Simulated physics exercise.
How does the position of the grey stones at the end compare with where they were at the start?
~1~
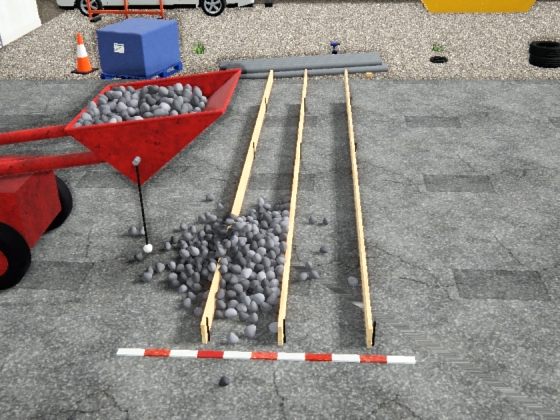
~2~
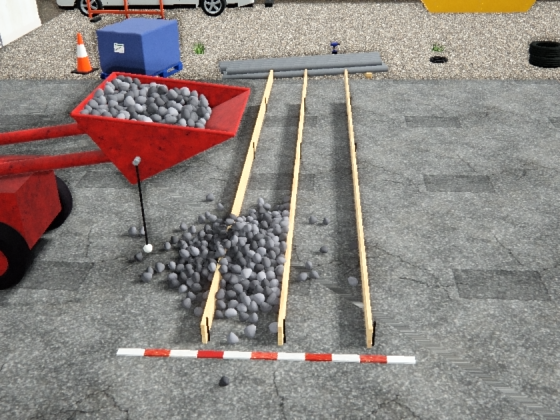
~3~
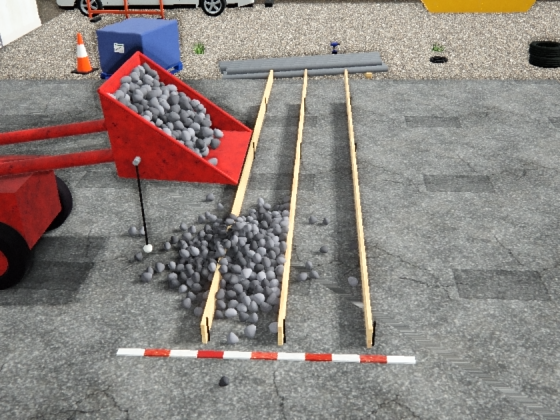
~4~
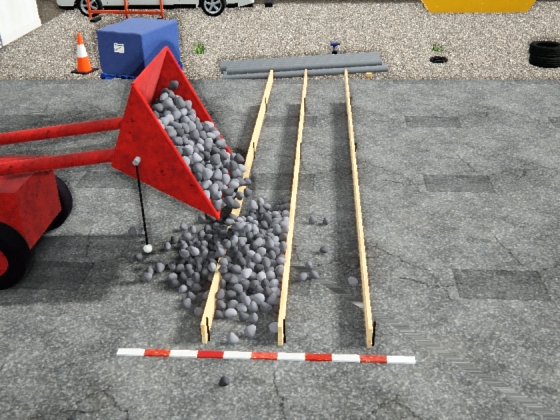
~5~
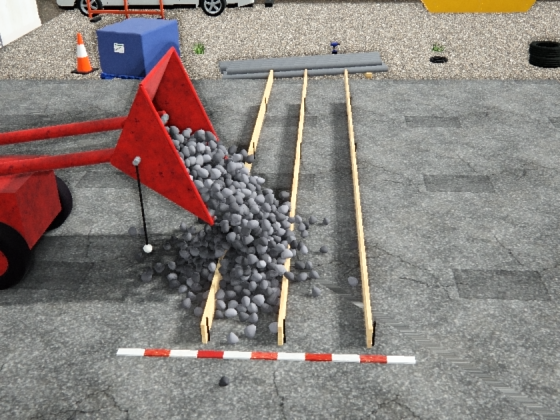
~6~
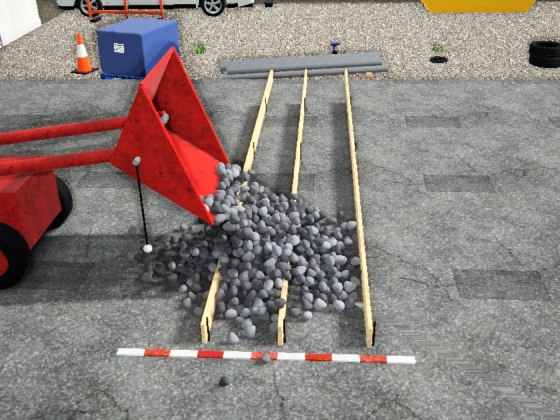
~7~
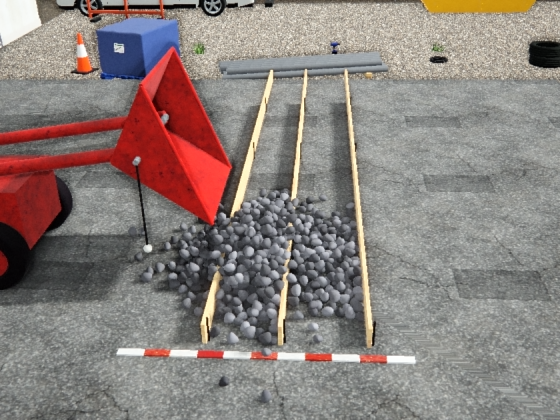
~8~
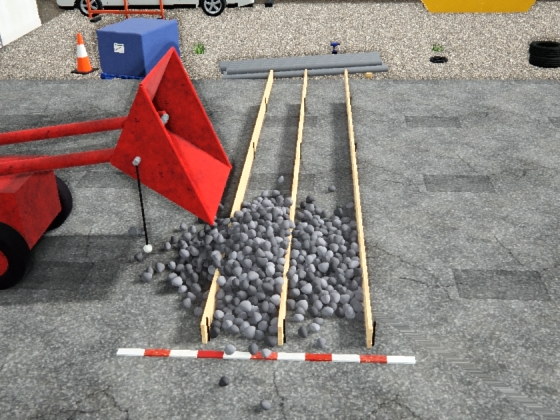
At the start, some stones sit in the raised red bucket and the rest lie mostly around the left and middle boards. By the end they are all on the ground, lower and further right overall, in one heap reaching across both bays to the right board.
